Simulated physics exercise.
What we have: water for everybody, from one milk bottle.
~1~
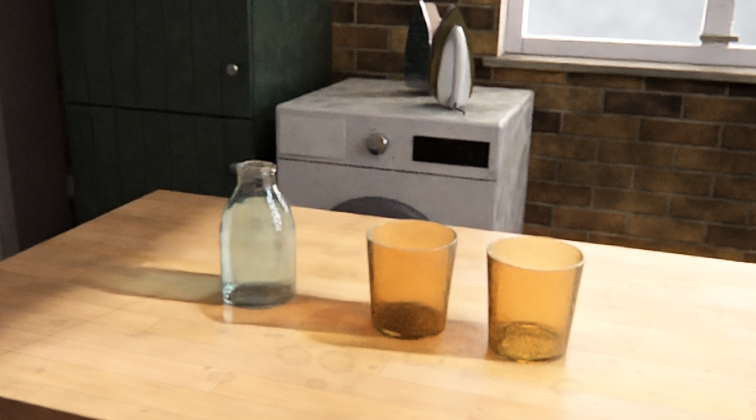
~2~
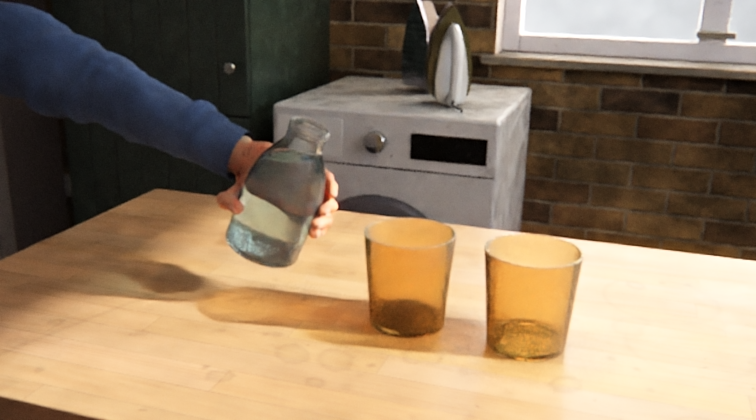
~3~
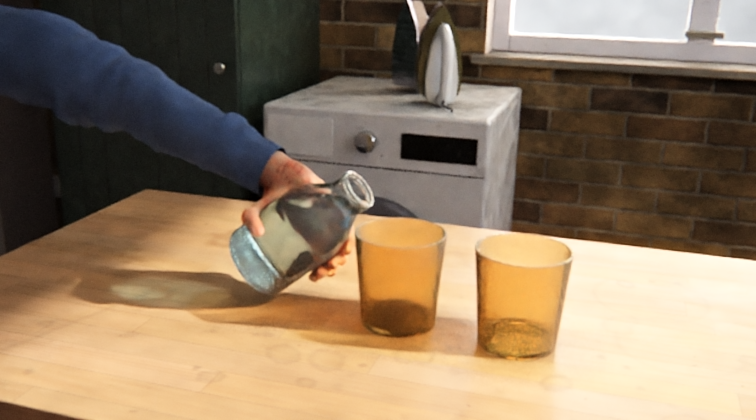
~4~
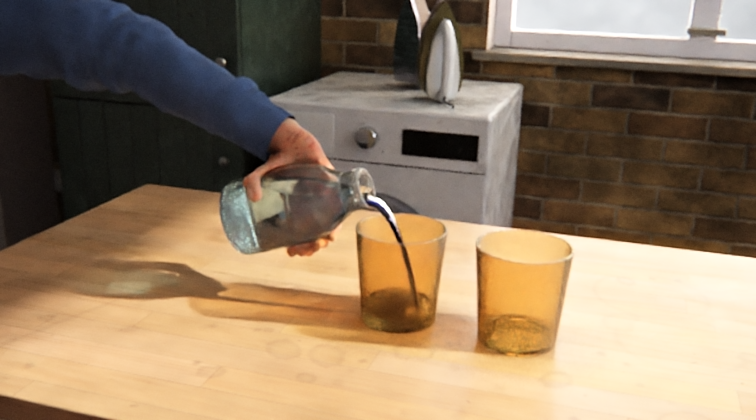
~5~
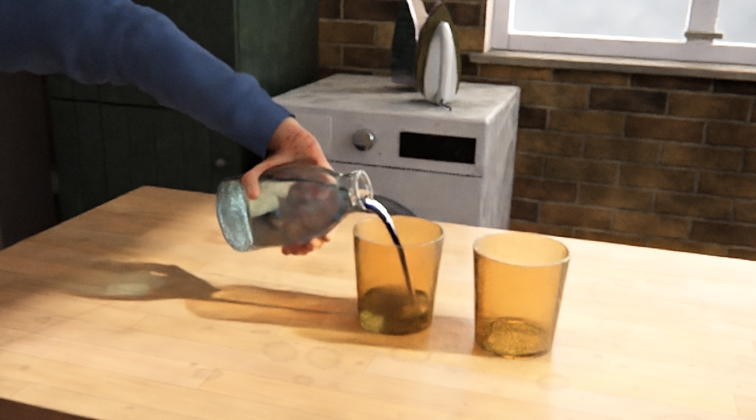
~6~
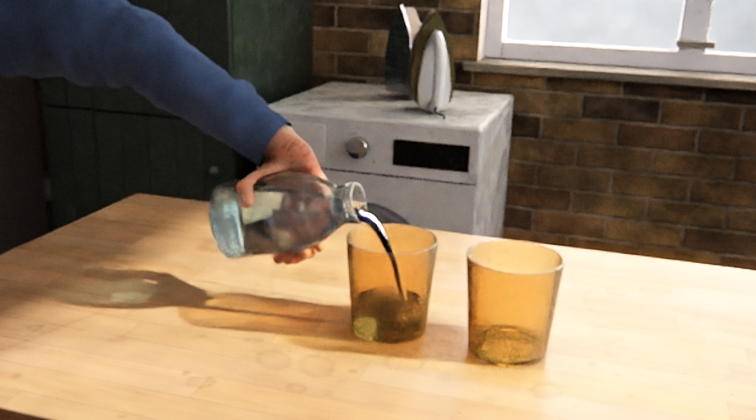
A hand in a blue sleeve lifted the glass bottle from the wooden table, tilted it to the right, and poured water into the nearer of two amber tumblers, while the other stayed empty.
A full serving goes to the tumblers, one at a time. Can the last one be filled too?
It runs out.
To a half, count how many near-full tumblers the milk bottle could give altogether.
That works out at close to 1.0.
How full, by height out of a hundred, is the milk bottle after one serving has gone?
It stands at around 10 per cent of its height.
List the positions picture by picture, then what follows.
The first frame shows before the pour; milk bottle (258, 229) about three quarters full; two tumblers, the last at (531, 298).
In the second frame, the milk bottle is on its way; milk bottle (287, 186) tipped 25° with all of its load; the first is empty.
The third frame shows the water nears the lip; milk bottle (310, 224) tipped 50° with all of its load; two tumblers, the last at (520, 294).
The fourth frame shows pouring; milk bottle (305, 202) tipped 70° with nearly all of its load; the first is nearly empty.
The fifth frame shows pouring; milk bottle (302, 202) tipped 75° with nearly all of its load; two tumblers, the last at (518, 293).
The sixth frame shows pouring; milk bottle (296, 211) tipped 75° with about three quarters of its load; the first is about a quarter full.
A moment on, the first is about half full.
Further on, the first is done and the milk bottle has a little of its load.
When it is over, the milk bottle is empty with one filled and the next at a little of a serving.
